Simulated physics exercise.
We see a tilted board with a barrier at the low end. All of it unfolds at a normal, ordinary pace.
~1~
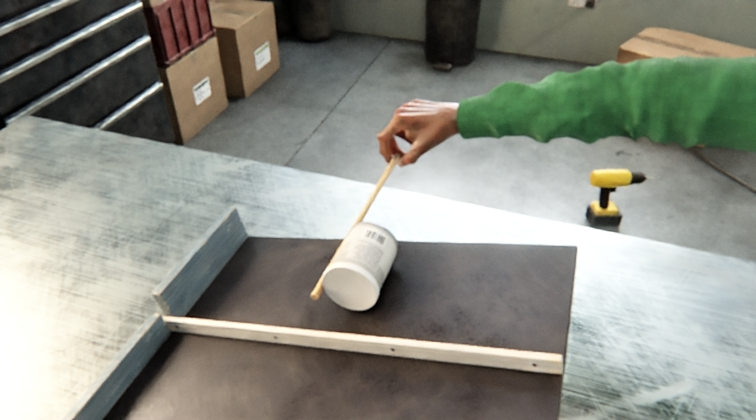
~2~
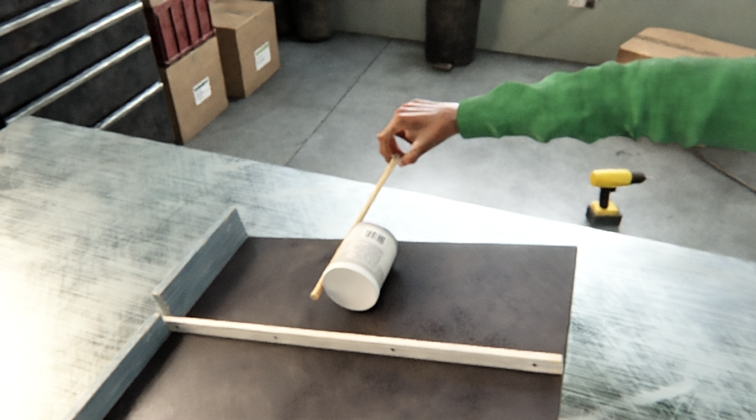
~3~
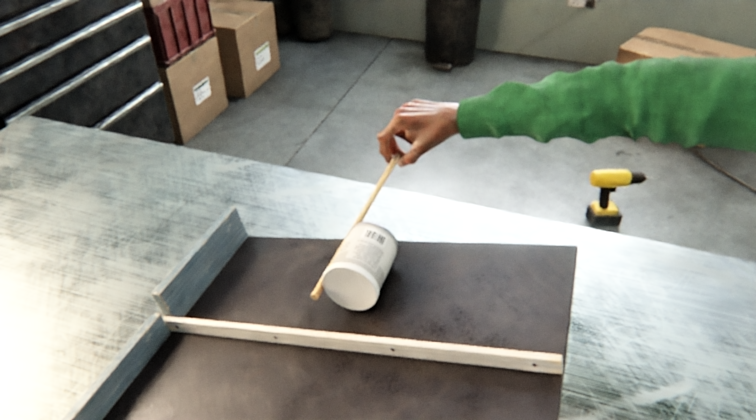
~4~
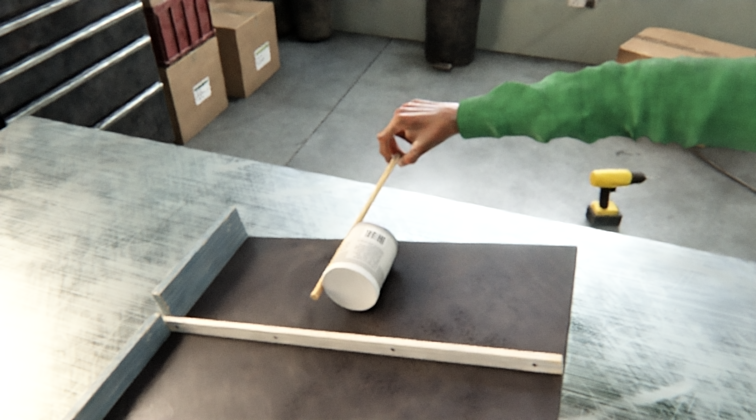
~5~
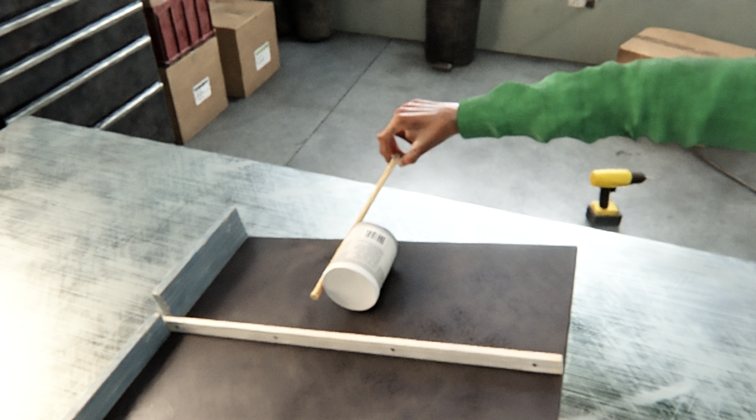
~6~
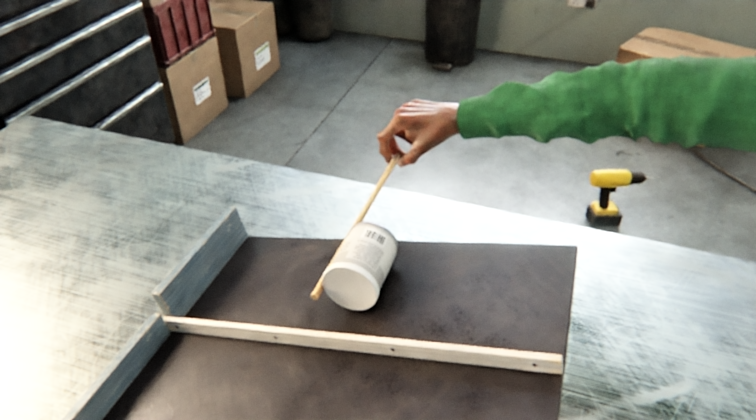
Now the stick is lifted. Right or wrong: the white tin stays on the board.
Right.
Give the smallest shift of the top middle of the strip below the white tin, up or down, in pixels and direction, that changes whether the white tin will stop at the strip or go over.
24 pixels, down.
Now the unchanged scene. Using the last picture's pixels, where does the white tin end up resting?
Near (227, 259).
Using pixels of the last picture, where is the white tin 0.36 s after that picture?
I'd expect it close to (307, 263) in the last view.
Then, 0.36 s on from there, white tin rolling on the board near (307, 263).
In the end, the white tin gets caught, near (227, 260).
